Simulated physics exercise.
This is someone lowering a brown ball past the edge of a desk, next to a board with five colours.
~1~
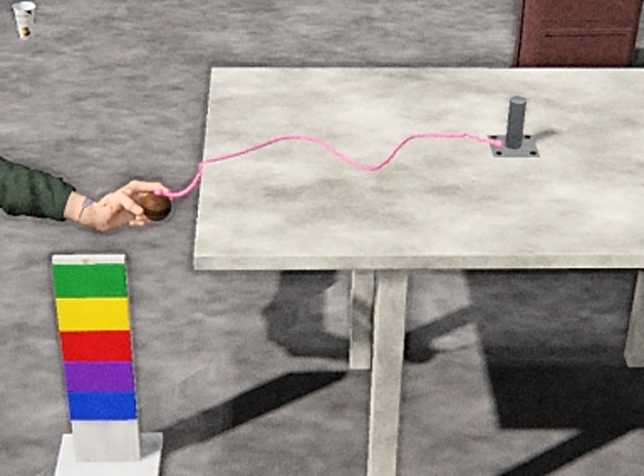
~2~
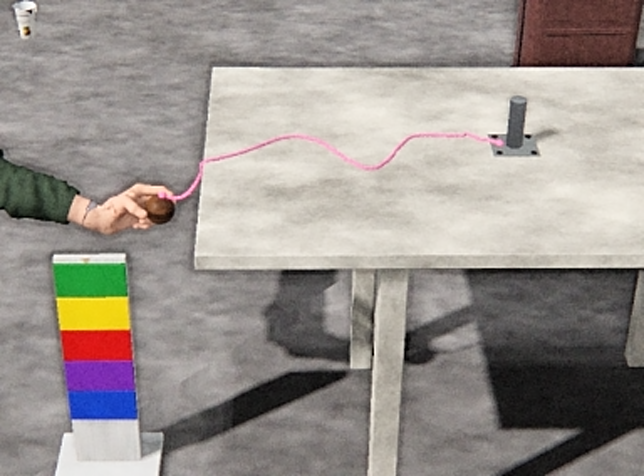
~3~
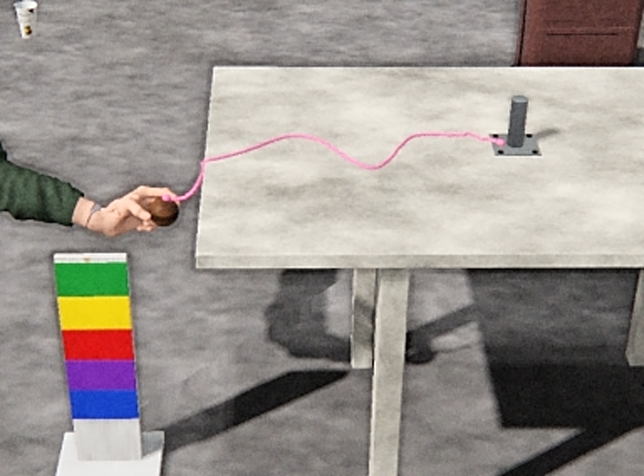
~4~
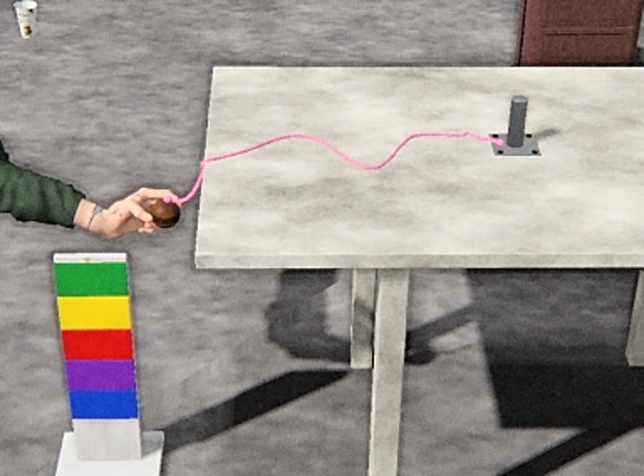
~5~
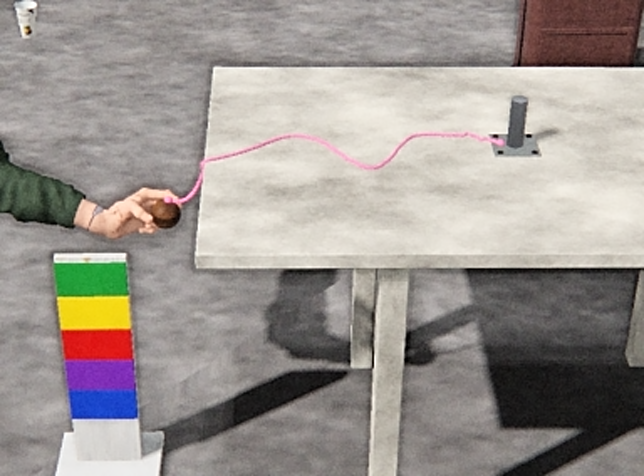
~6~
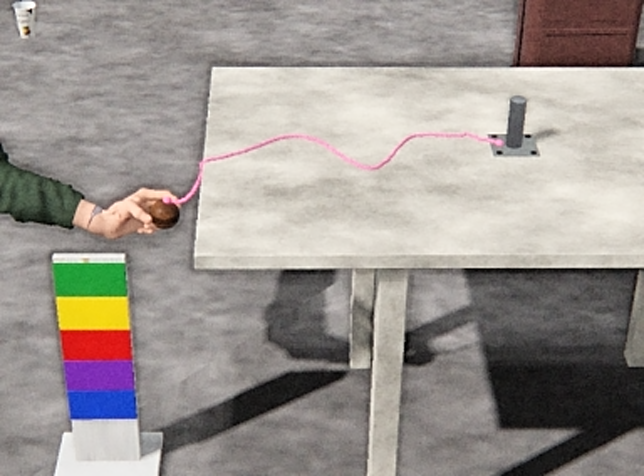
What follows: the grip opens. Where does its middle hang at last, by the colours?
The yellow one.
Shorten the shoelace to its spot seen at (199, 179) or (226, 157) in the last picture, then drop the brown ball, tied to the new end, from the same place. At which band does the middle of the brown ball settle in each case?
Taking them in turn: Green; none, it hangs higher.
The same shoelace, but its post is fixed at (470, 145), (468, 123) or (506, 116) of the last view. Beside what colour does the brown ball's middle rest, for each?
It would be red; red; yellow.
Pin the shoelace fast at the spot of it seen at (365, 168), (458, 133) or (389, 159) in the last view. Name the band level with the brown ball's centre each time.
One after the other, green; yellow; green.
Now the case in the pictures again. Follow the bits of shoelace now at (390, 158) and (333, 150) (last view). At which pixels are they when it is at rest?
At (350, 153), then (265, 157).
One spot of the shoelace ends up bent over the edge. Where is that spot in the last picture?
Near (280, 138).
Early on, ball near (230, 304); level with yellow.
Midway, ball near (196, 312); level with yellow.
Finally, ball near (202, 312); level with yellow. The shoelace holds its middle at yellow.
